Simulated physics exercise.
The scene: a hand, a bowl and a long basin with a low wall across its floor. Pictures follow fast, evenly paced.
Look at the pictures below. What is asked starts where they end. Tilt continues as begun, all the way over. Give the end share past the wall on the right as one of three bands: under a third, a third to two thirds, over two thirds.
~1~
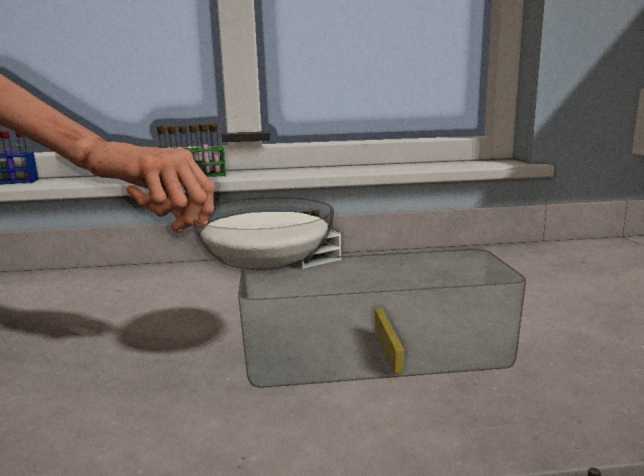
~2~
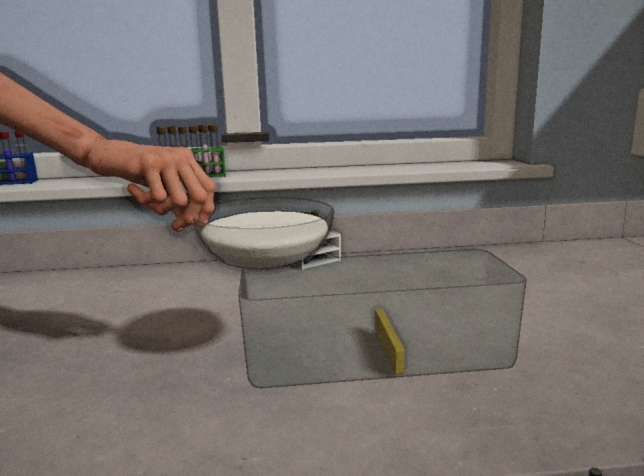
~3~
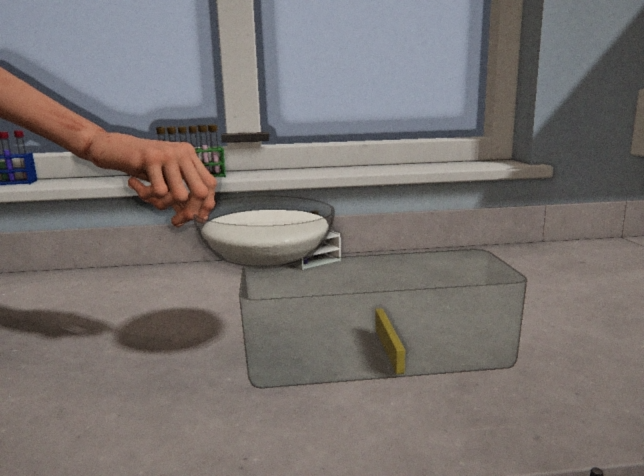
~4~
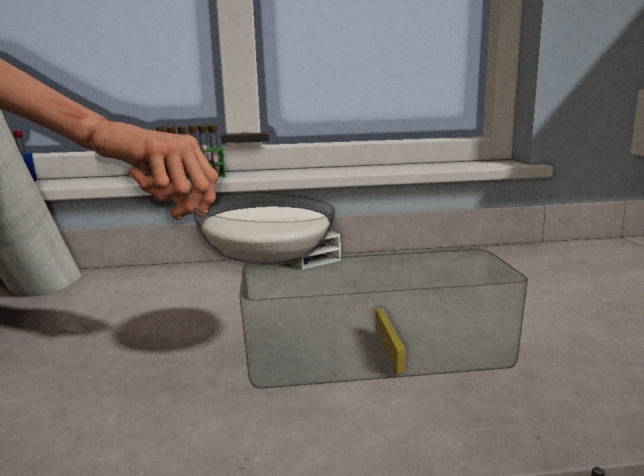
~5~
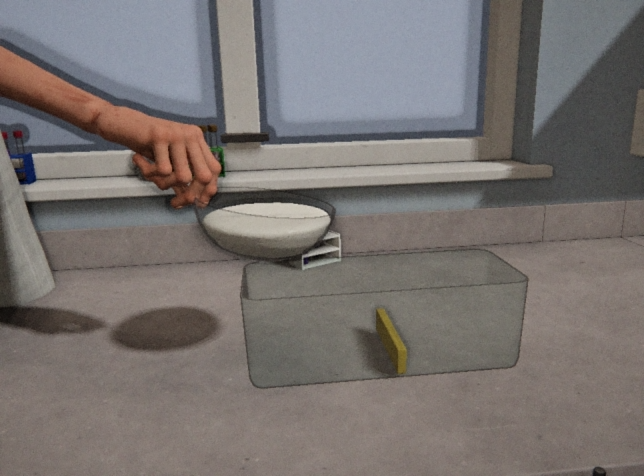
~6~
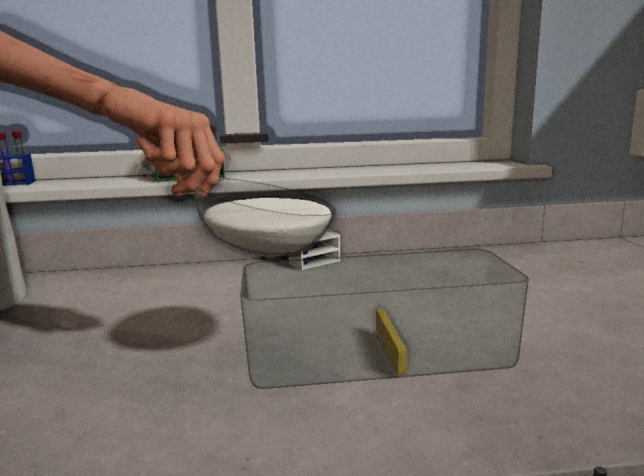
Seems the share right of the wall goes past two thirds.
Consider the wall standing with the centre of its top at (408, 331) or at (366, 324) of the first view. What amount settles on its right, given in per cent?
Respectively 55 and 95 per cent, approximately.
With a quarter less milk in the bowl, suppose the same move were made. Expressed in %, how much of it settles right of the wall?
Estimate: Close to 80 per cent.
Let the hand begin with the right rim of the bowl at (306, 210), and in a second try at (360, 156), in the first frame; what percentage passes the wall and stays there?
You'd get around 50 per cent and then around 90 per cent.
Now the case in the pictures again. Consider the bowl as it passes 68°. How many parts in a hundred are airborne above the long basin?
Near 40 in a hundred.
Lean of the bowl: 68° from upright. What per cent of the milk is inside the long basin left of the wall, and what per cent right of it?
About 10 per cent left, 20 per cent right.
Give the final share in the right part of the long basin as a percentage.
Some 80 per cent.
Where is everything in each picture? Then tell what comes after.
The first picture shows tilt 0°; pouring edge (332, 210); surface from (200, 229) to (328, 222); the long basin's rim runs from (241, 281) to (505, 265); the wall's top is at (388, 328).
The second picture shows tilt 1°; pouring edge (333, 210); surface from (201, 228) to (328, 222).
The third picture shows tilt 2°; pouring edge (333, 210); surface from (201, 226) to (328, 220).
The fourth picture shows tilt 5°; pouring edge (334, 210); surface from (201, 222) to (328, 218).
The fifth picture shows tilt 9°; pouring edge (334, 210); surface from (202, 218) to (330, 214).
The sixth picture shows tilt 14°; pouring edge (334, 210); surface from (204, 212) to (331, 210).
A moment on, the tilt is 68° and 35 per cent is still to pour, 8 is left of the wall and 18 right of it.
Next, the tilt is 103° and 0 per cent is still to pour, 16 is left of the wall and 80 right of it.
Then the tilt is 112° and 0 per cent is still to pour, 18 is left of the wall and 81 right of it.
Later the tilt is 112° and 0 per cent is still to pour, 21 is left of the wall and 79 right of it.
Finally, 21 per cent lies left of the wall, 78 right of it and 0 outside.
